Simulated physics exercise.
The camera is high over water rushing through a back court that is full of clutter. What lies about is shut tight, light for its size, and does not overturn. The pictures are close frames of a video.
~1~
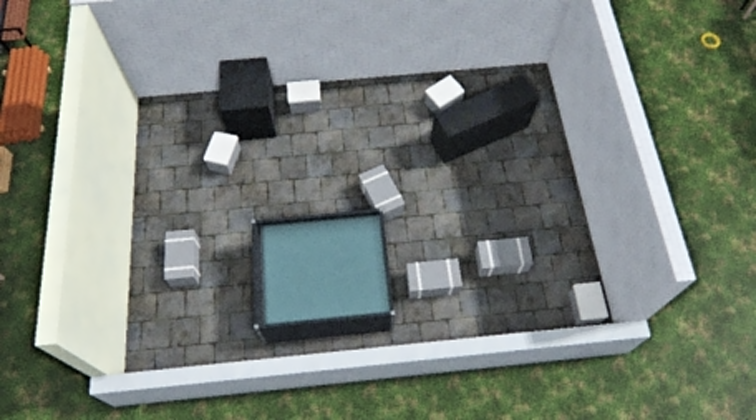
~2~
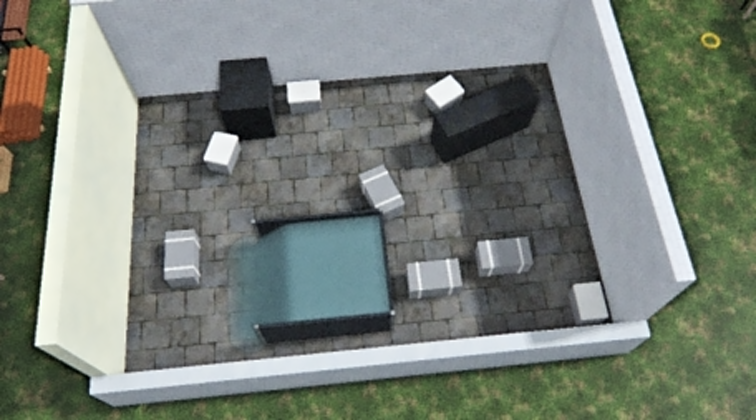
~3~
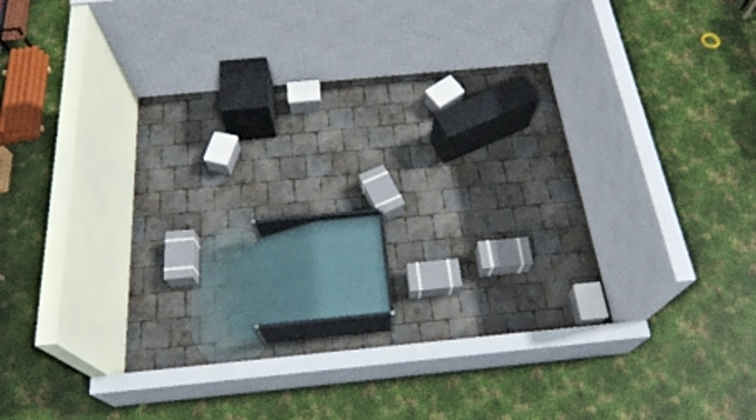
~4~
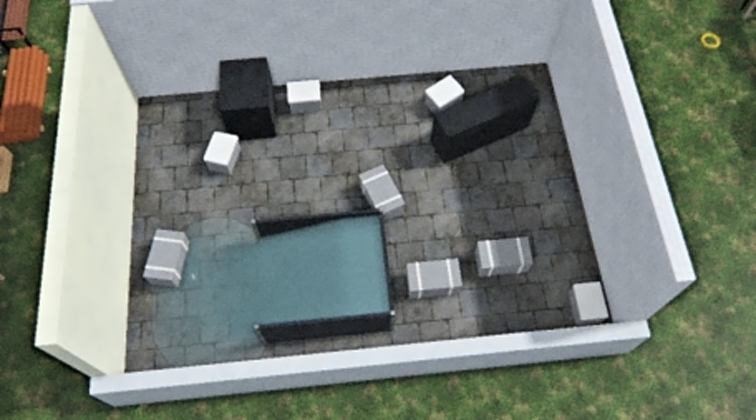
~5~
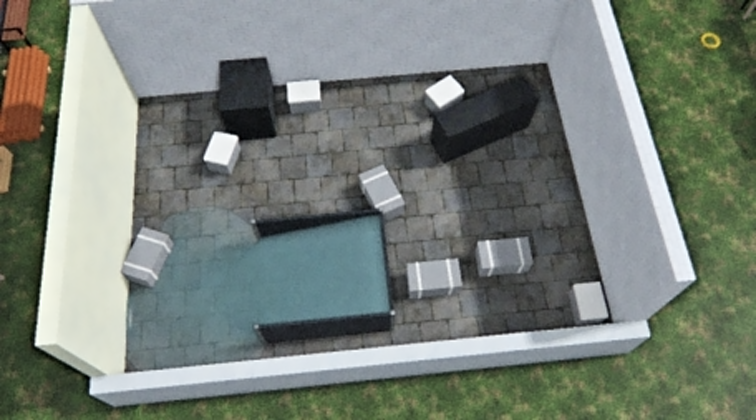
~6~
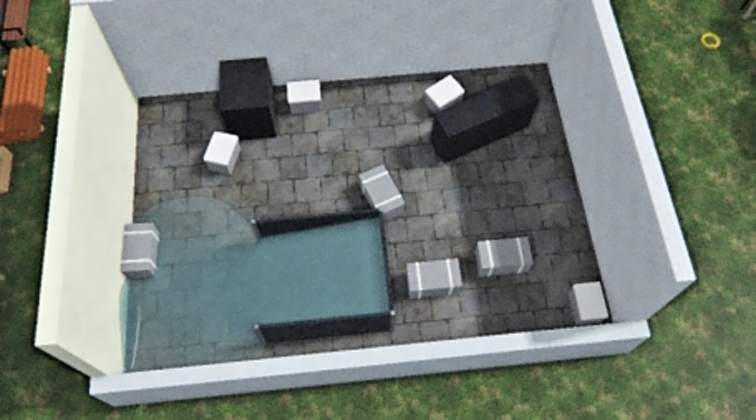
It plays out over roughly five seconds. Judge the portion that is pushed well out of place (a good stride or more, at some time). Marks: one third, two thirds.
It is not even a third.
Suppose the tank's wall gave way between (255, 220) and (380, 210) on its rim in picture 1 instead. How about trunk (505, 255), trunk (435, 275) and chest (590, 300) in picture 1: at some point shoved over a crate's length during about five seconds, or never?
As listed: Less than that, never so far, no.
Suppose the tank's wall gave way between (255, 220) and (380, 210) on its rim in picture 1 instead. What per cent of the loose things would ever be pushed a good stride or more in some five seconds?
Roughly 50 per cent.
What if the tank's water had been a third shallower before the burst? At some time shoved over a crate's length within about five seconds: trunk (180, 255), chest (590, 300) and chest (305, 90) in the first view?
In that order: Pushed that far, no, never so far.
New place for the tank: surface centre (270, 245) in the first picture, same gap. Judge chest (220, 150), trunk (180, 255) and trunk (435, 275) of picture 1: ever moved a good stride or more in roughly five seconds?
As listed: Shifted that much, shifted that much, swept aside.
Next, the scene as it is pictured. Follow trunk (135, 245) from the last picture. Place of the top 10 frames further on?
Around (148, 134).
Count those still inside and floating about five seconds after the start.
It comes to 1.
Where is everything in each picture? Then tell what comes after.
A trunk at (180, 254), on the bottom; a trunk at (382, 189) rests on the ground; 0 of 8 have shifted, in the first picture.
A trunk at (180, 254), on the bottom; a trunk at (382, 189) rests on the ground; 0 of 8 have shifted, in the second picture.
A trunk at (179, 254) rests on the ground; a trunk at (382, 189) rests on the ground; 0 of 8 have shifted, in the third picture.
A trunk at (164, 254), on the bottom, close to its start; a trunk at (382, 189), on the bottom; 1 of 8 have shifted, in the fourth picture.
A trunk at (144, 253), on the bottom, a stride from its start; a trunk at (382, 189), on the bottom; 1 of 8 have shifted, in the fifth picture.
A trunk at (137, 247), on the bottom, a stride from its start; a trunk at (382, 189), on the bottom; 1 of 8 have shifted, in the sixth picture.
A moment on, 1 of 8 are well off their spots; 1 afloat.
Next, 1 of 8 are well off their spots; 1 afloat.
Later, 2 of 8 are well off their spots; 1 afloat.
In the end, 2 of 8 are well off their spots, and 2 have been at some point; 1 afloat.
